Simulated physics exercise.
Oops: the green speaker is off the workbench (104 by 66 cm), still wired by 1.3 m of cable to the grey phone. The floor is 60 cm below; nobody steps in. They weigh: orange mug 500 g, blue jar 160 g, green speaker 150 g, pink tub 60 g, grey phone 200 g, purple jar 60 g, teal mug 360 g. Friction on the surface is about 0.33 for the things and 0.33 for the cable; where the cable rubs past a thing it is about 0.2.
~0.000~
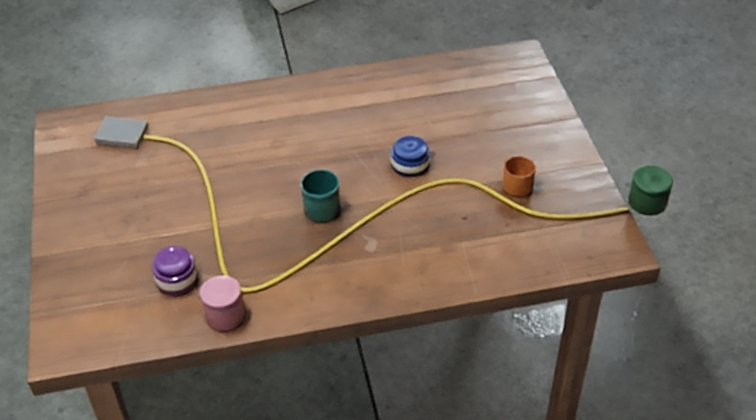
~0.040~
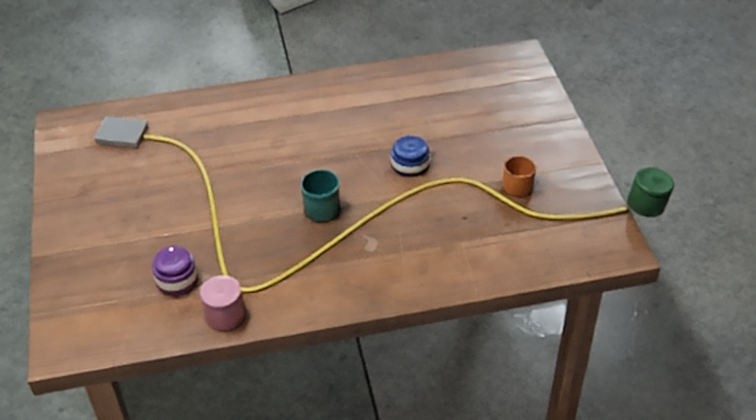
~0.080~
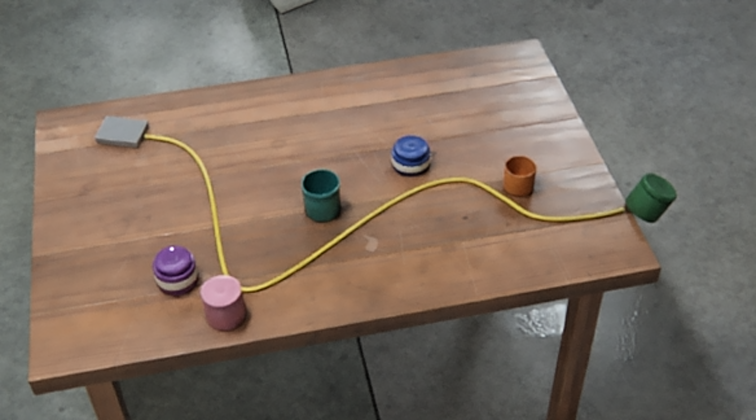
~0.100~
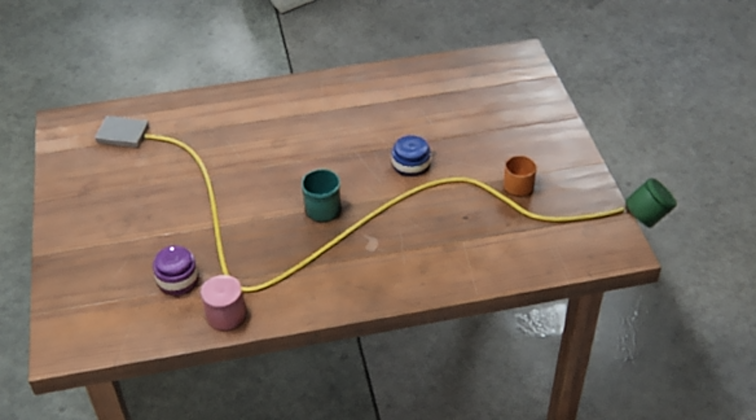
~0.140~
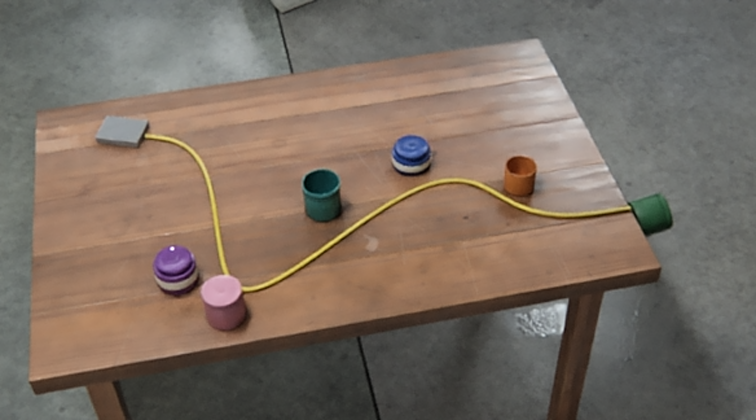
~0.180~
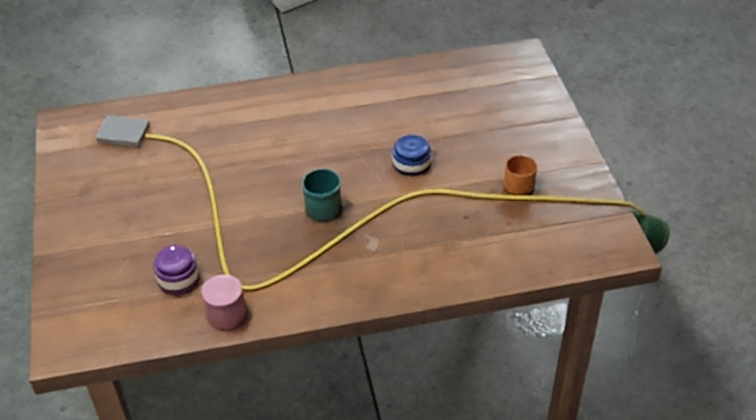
We see a wooden table with cups, jars and a grey device wired by yellow cable to a green cylindrical object, which tips over the right edge and drops lower, drawing the cable's right-hand stretch straighter past the orange mug.
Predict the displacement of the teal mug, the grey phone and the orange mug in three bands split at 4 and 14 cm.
Result: Teal mug barely shifts, grey phone reaches the top band, orange mug barely shifts.
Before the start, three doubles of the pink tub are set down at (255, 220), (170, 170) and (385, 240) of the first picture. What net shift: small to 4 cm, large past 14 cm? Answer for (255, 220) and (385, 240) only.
In turn: Large, small.
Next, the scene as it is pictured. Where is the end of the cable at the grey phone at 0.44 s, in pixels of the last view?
Around (161, 157).
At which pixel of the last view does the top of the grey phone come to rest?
At about (216, 171).
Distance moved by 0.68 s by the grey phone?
Grey phone 20 cm.
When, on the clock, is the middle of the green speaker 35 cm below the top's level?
That is: 0.36 s.
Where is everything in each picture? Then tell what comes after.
The first frame shows teal mug (320, 183); grey phone (121, 129); orange mug (520, 166); cable runs through (566, 217) (435, 183) (323, 250) (220, 255) (196, 158).
The second frame shows green speaker (654, 180); cable runs through (565, 218) (323, 250) (196, 158).
The third frame shows green speaker (651, 198); cable runs through (563, 219) (324, 249) (197, 158).
The fourth frame shows green speaker (651, 203); cable runs through (563, 219) (324, 249) (197, 158).
The fifth frame shows green speaker (649, 216); cable runs through (569, 215) (324, 249) (197, 158).
The sixth frame shows teal mug (321, 182); grey phone (122, 128); orange mug (521, 166); cable runs through (588, 200) (445, 191) (326, 248) (222, 254) (197, 157).
At 0.4 s, the cable's tail end at (161, 157); grey phone 6 cm off its start, teal mug 1 cm off its start, green speaker over the edge.
At 0.7 s, the cable's tail end at (217, 177); grey phone 18 cm off its start, teal mug 1 cm off its start, green speaker over the edge.
At 0.9 s, the cable's tail end at (240, 180); grey phone 23 cm off its start at (216, 171), teal mug 1 cm off its start at (325, 176), green speaker over the edge.
At 1.2 s, the cable's tail end at (240, 180); grey phone 23 cm off its start, teal mug 1 cm off its start, green speaker over the edge.
At 2.4 s, the cable's tail end at (240, 180); grey phone 23 cm off its start at (216, 171), teal mug 1 cm off its start at (325, 176), orange mug 0 cm off its start at (522, 166), green speaker over the edge.
